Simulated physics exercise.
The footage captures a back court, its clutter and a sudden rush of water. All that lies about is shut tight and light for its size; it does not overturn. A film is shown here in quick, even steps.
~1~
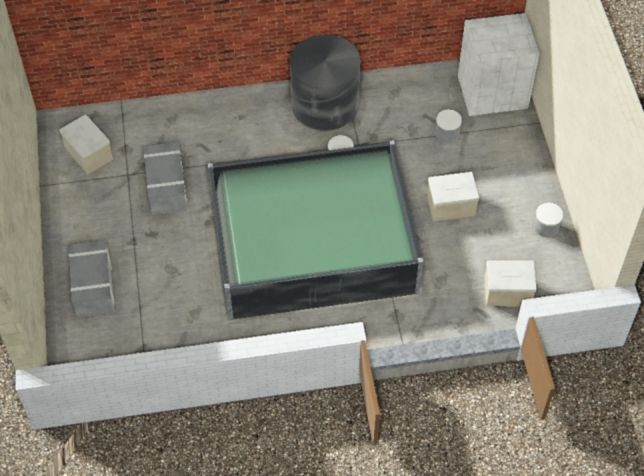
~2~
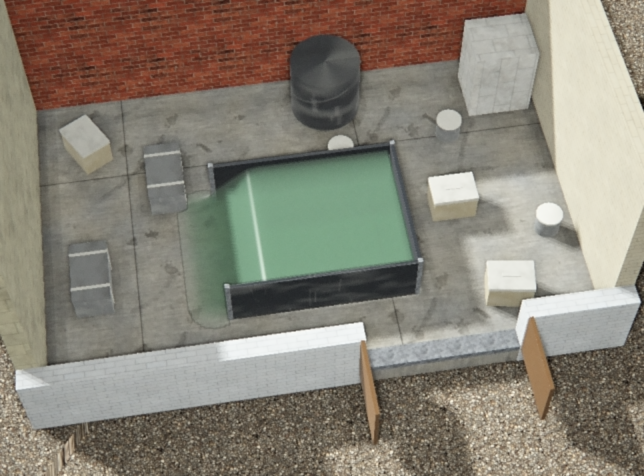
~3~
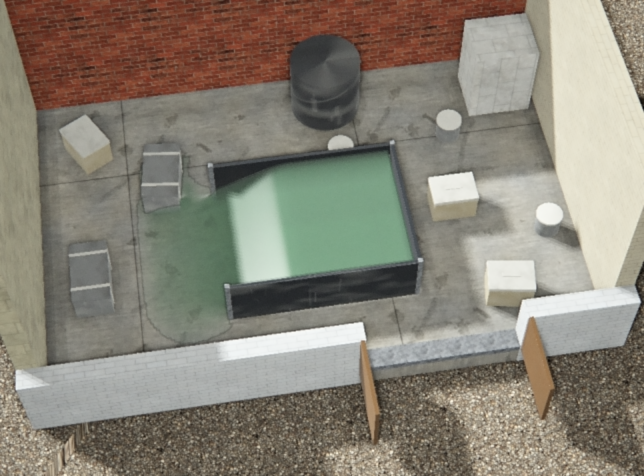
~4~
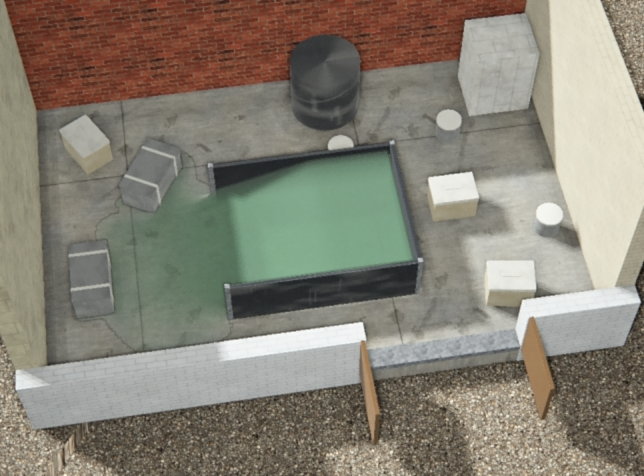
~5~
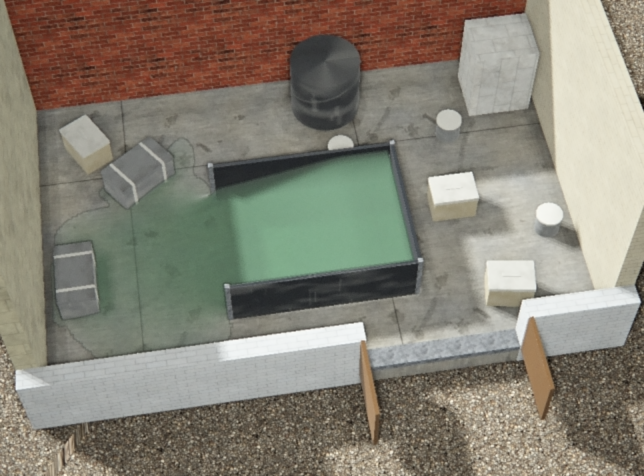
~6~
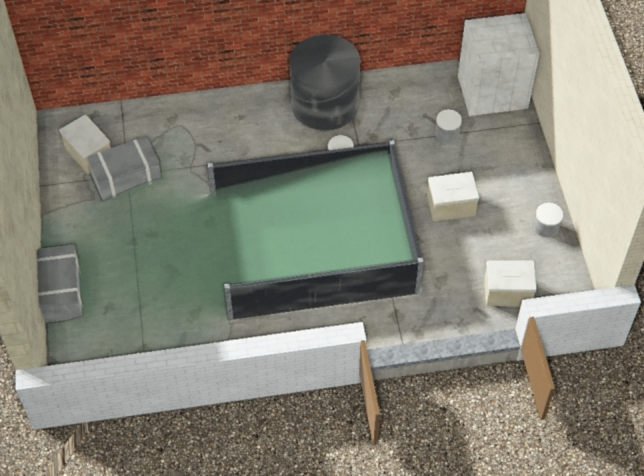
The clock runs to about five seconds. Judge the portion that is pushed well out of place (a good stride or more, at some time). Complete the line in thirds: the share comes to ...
The share comes to between one and two thirds.
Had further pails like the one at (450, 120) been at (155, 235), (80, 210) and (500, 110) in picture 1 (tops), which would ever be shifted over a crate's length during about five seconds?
The first travels far, the second travels far, the third sits tight.
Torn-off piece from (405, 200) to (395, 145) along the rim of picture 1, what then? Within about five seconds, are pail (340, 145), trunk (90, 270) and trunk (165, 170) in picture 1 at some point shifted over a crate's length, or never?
Working through them in order, the first gets shoved clear, the second not displaced that far and the last not displaced that far.
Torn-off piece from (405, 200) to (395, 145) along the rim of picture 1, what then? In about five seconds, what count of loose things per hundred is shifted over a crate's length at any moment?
Near 60 %.
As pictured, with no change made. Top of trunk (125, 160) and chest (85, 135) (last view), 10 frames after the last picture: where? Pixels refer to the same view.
Near (96, 122) and (70, 97).
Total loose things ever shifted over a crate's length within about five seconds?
Total: 5.
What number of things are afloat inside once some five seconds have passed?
The count is 3.
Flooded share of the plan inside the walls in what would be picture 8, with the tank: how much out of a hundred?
40 %, give or take.
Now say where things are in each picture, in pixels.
In the first frame, a trunk at (164, 169), on the bottom; a trunk at (89, 270), on the bottom; 0 of 8 have shifted.
In the second frame, a trunk at (164, 169) rests on the ground; a trunk at (89, 270) rests on the ground; 0 of 8 have shifted.
In the third frame, a trunk at (161, 169), on the bottom, close to its start; a trunk at (89, 270), on the bottom; 0 of 8 have shifted.
In the fourth frame, a trunk at (150, 167) rests on the ground, close to its start; a trunk at (89, 270), on the bottom; 1 of 8 have shifted.
In the fifth frame, a trunk at (137, 164), on the bottom, a stride from its start; a trunk at (74, 272), on the bottom, close to its start; 2 of 8 have shifted.
In the sixth frame, a trunk at (123, 159) rests on the ground, a stride from its start; a trunk at (57, 275), on the bottom, a stride from its start; 2 of 8 have shifted.
A moment on, 1 of 8 are well off their spots; 1 afloat.
Next, 2 of 8 are well off their spots; 2 afloat.
Later, 3 of 8 are well off their spots; 2 afloat.
In the end, 5 of 8 are well off their spots, and 5 have been at some point; 3 afloat.
